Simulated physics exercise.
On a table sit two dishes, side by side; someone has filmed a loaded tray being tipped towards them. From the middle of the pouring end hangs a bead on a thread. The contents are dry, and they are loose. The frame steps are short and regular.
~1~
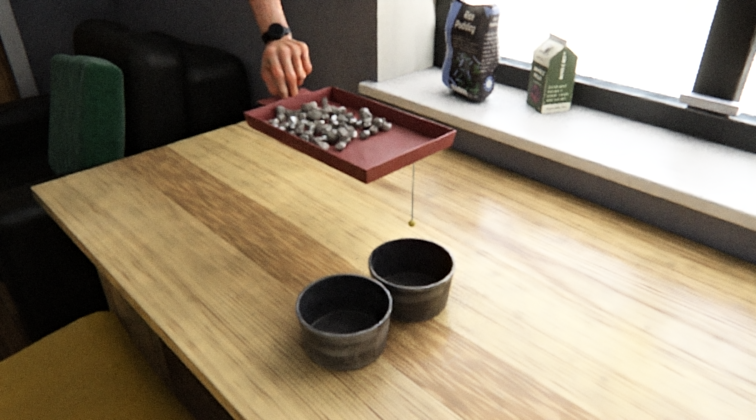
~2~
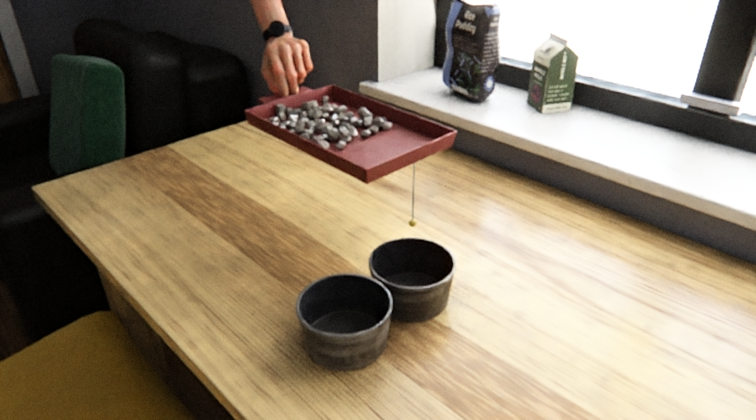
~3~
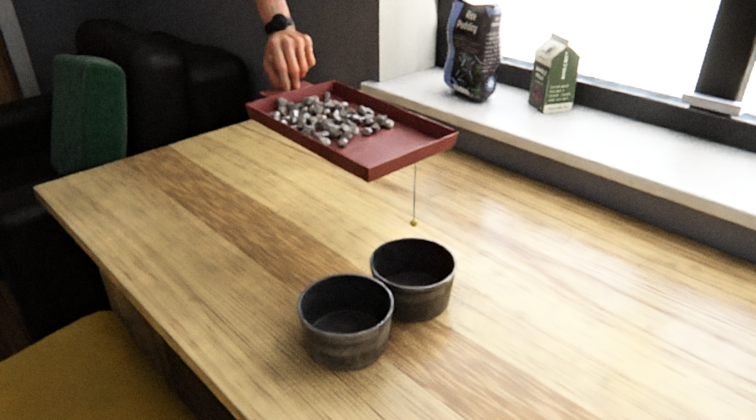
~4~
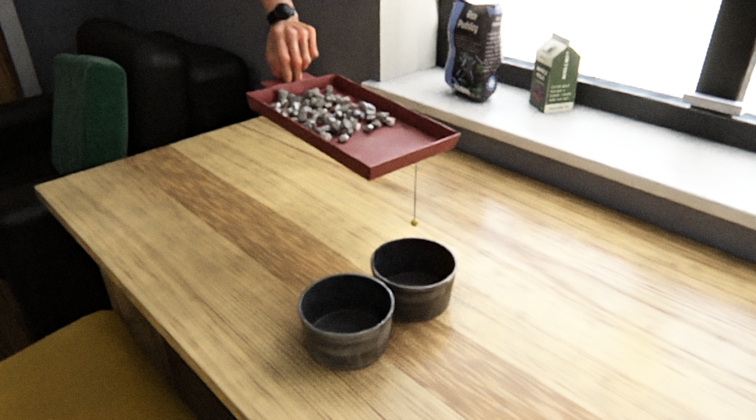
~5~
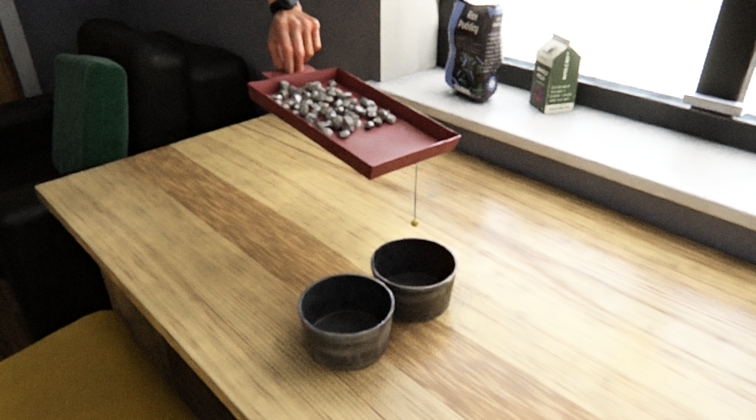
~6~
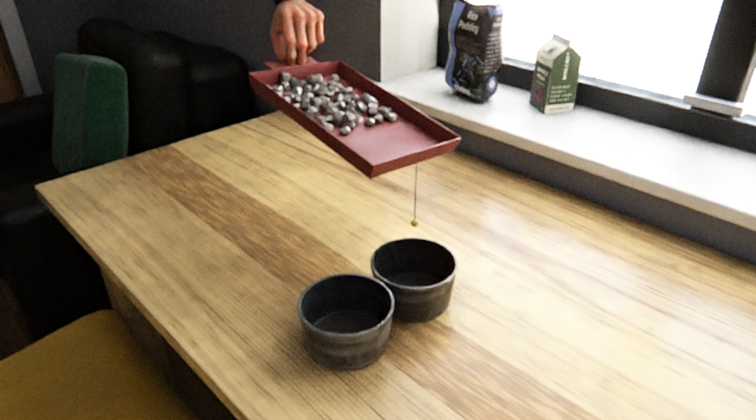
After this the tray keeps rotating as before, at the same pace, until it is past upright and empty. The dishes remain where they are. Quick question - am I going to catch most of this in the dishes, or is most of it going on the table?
Looks like the dishes end up with a minority of it in the end.
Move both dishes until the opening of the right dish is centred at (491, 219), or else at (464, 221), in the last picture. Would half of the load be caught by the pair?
Earlier try a majority share, later try a majority share.
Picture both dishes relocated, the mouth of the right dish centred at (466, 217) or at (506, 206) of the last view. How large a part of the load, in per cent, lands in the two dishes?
You'd end up with around 90 per cent and then around 80 per cent.
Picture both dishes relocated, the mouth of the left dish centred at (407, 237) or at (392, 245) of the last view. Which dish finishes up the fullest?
First right, then the right-hand dish.
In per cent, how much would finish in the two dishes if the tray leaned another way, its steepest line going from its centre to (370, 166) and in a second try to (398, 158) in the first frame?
Shares: 80 %, then 60 %.
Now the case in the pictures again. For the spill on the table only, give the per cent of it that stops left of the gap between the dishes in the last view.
About 0 %.
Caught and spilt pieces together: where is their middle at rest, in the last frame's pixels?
Around (476, 254), give or take.
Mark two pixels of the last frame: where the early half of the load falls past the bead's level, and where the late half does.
Starting near (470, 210), moving on to near (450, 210).
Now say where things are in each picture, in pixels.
The first picture shows corners of the pouring end at (366, 168) and (452, 131), level; middle of the load at (326, 128), bits of gravel; left dish at (376, 341); right dish at (443, 295); bead on its thread at (412, 223).
The second picture shows corners of the pouring end at (367, 167) and (453, 131), level; middle of the load at (326, 127).
The third picture shows corners of the pouring end at (369, 166) and (455, 132), tipped barely, lowest at the right corner; middle of the load at (328, 123).
The fourth picture shows corners of the pouring end at (371, 165) and (456, 133), tipped a little, lowest at the right corner; middle of the load at (329, 117).
The fifth picture shows corners of the pouring end at (372, 164) and (457, 135), tipped a little, lowest at the right corner; middle of the load at (323, 105).
The sixth picture shows corners of the pouring end at (373, 163) and (458, 137), tipped a little, lowest at the right corner; middle of the load at (324, 99); left dish at (378, 341); right dish at (445, 295).
Soon, tray tipped steeply; nearly all on the tray; a stray few in the air.
A while on, tray tipped right over; most on the tray; about a quarter outside both; a small part in the air.
Towards the end, tray tipped past a quarter turn; all outside both.
Finally, tray tipped past a quarter turn; none in the left dish; none in the right dish; all outside both.
